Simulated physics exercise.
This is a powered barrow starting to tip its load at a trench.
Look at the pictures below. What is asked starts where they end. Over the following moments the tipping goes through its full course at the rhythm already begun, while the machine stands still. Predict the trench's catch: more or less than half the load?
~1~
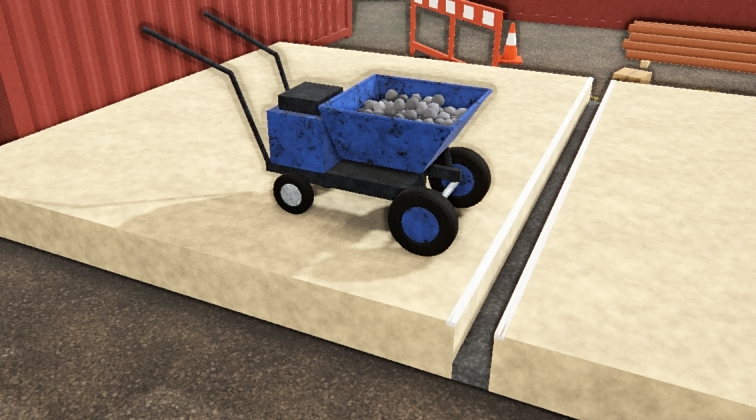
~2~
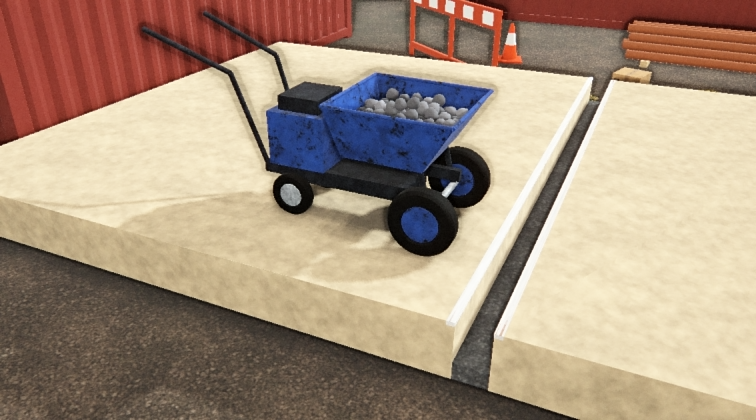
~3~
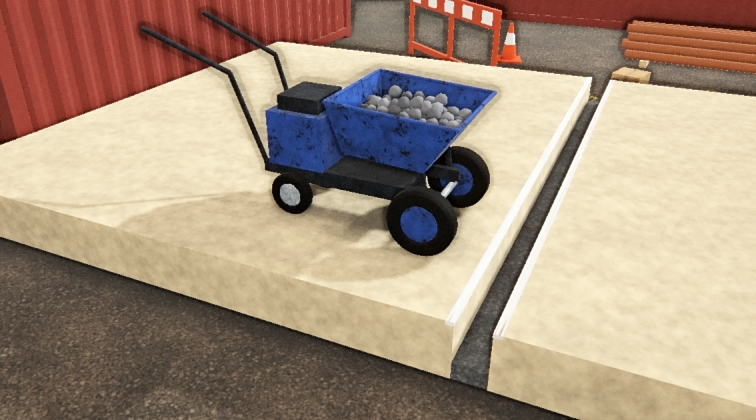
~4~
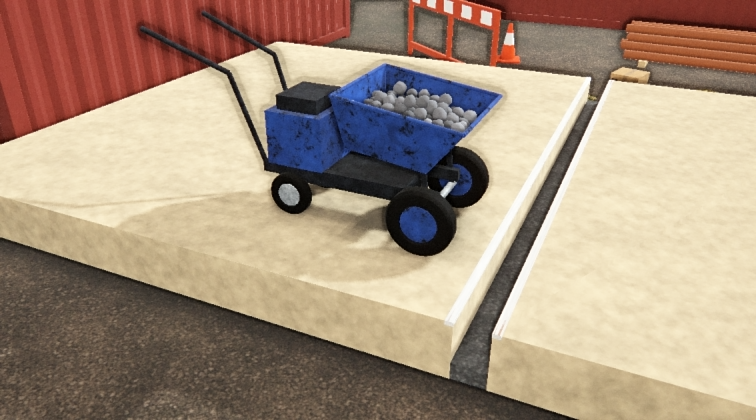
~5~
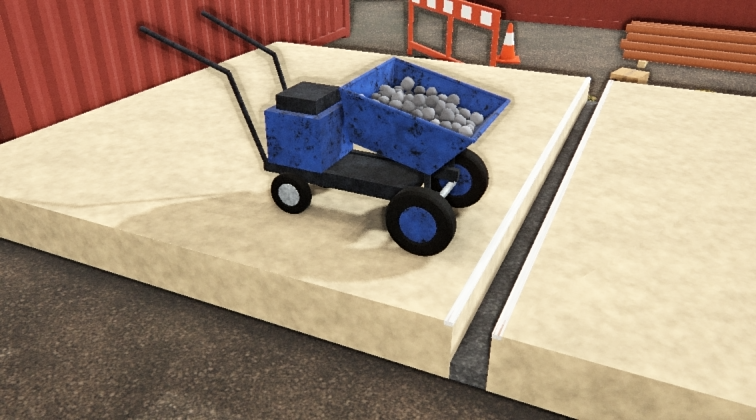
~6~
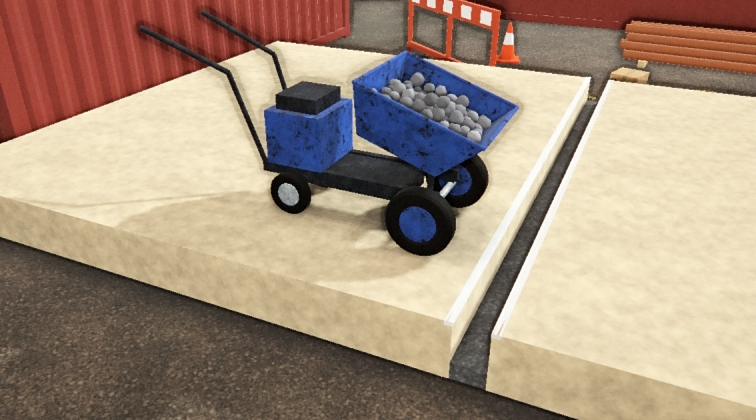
The trench will most likely get the lesser share of it.
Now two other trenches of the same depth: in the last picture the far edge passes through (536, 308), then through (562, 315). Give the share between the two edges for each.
The first case gives around 30 percent, and the second around 70 percent.
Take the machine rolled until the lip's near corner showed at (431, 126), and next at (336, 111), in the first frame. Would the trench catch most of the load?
First attempt: Short of half; second attempt: Short of half.
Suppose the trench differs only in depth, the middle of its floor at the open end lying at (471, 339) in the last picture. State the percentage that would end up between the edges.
The share would be close to 10 percent.
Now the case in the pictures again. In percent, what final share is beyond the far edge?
I'd estimate about 90 per cent of the load.
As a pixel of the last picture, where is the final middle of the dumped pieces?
Around (586, 255).
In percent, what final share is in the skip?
It comes to about 0 percent.
Soon after the last picture, skip tipped steeply; all in the skip.
A little later, skip tipped right over; most in the skip; a small part beyond it; a stray few falling.
Later still, skip tipped right over; about a quarter in the skip; a stray few in or heaped over the trench; most beyond it.
By the end, skip tipped right over; a stray few in the skip; a small part in or heaped over the trench; nearly all beyond it.
